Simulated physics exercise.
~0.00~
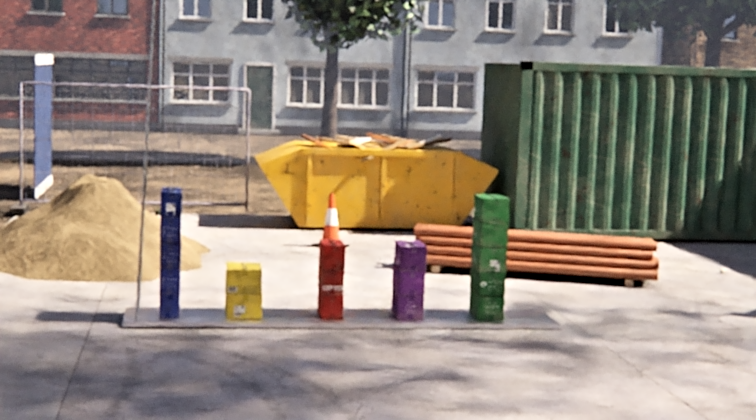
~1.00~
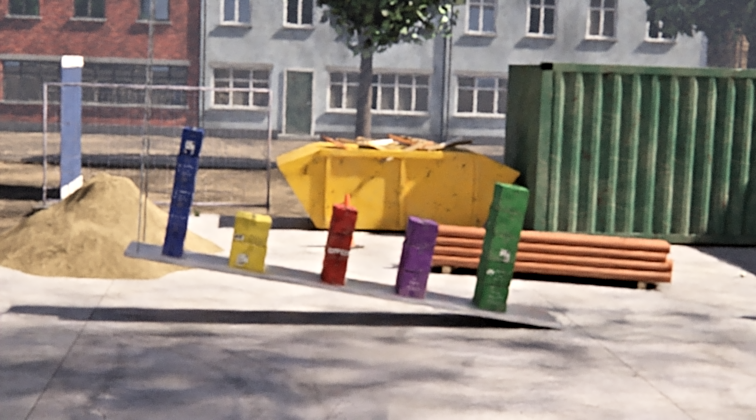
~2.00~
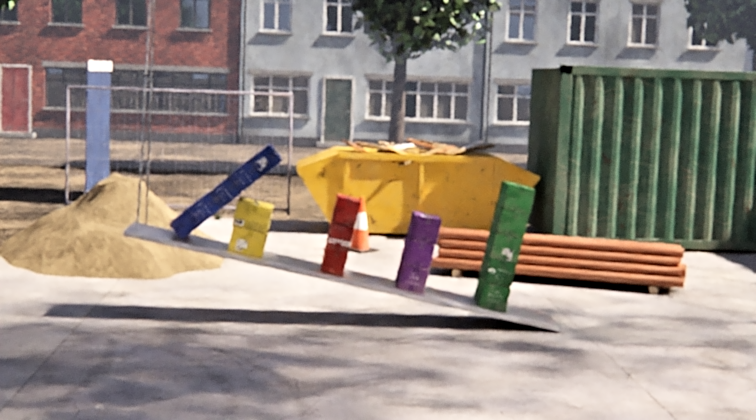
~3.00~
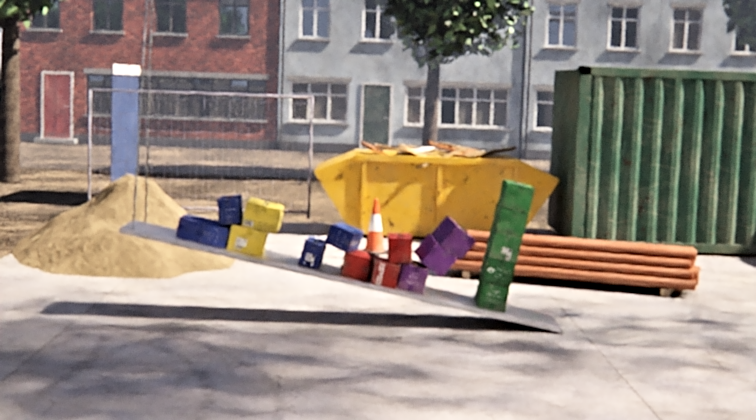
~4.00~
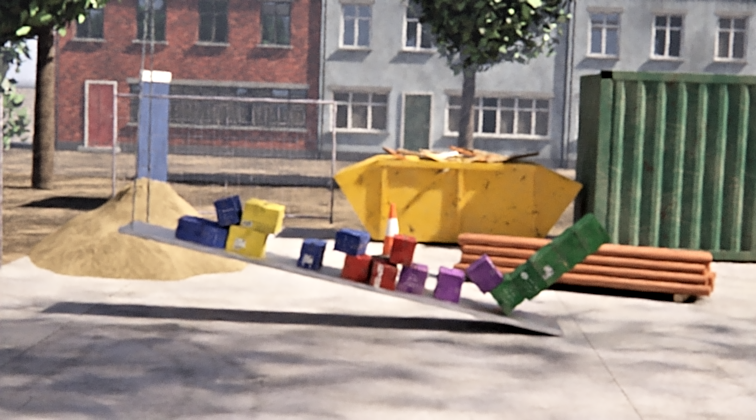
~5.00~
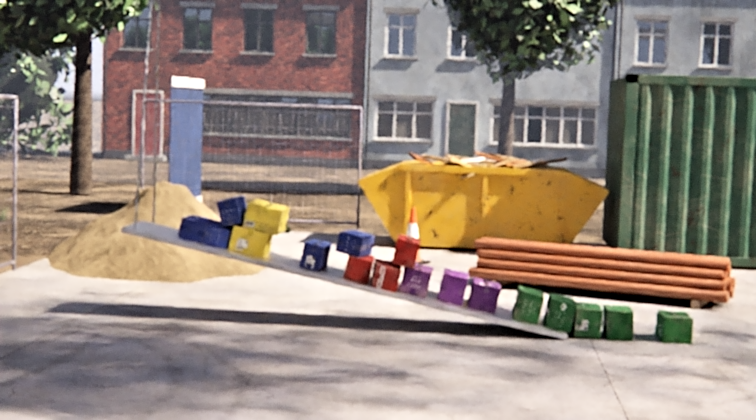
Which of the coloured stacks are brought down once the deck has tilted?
Four of them are brought down, the blue, red, purple and green stacks. Only the short yellow one is still stacked on the sloping deck.
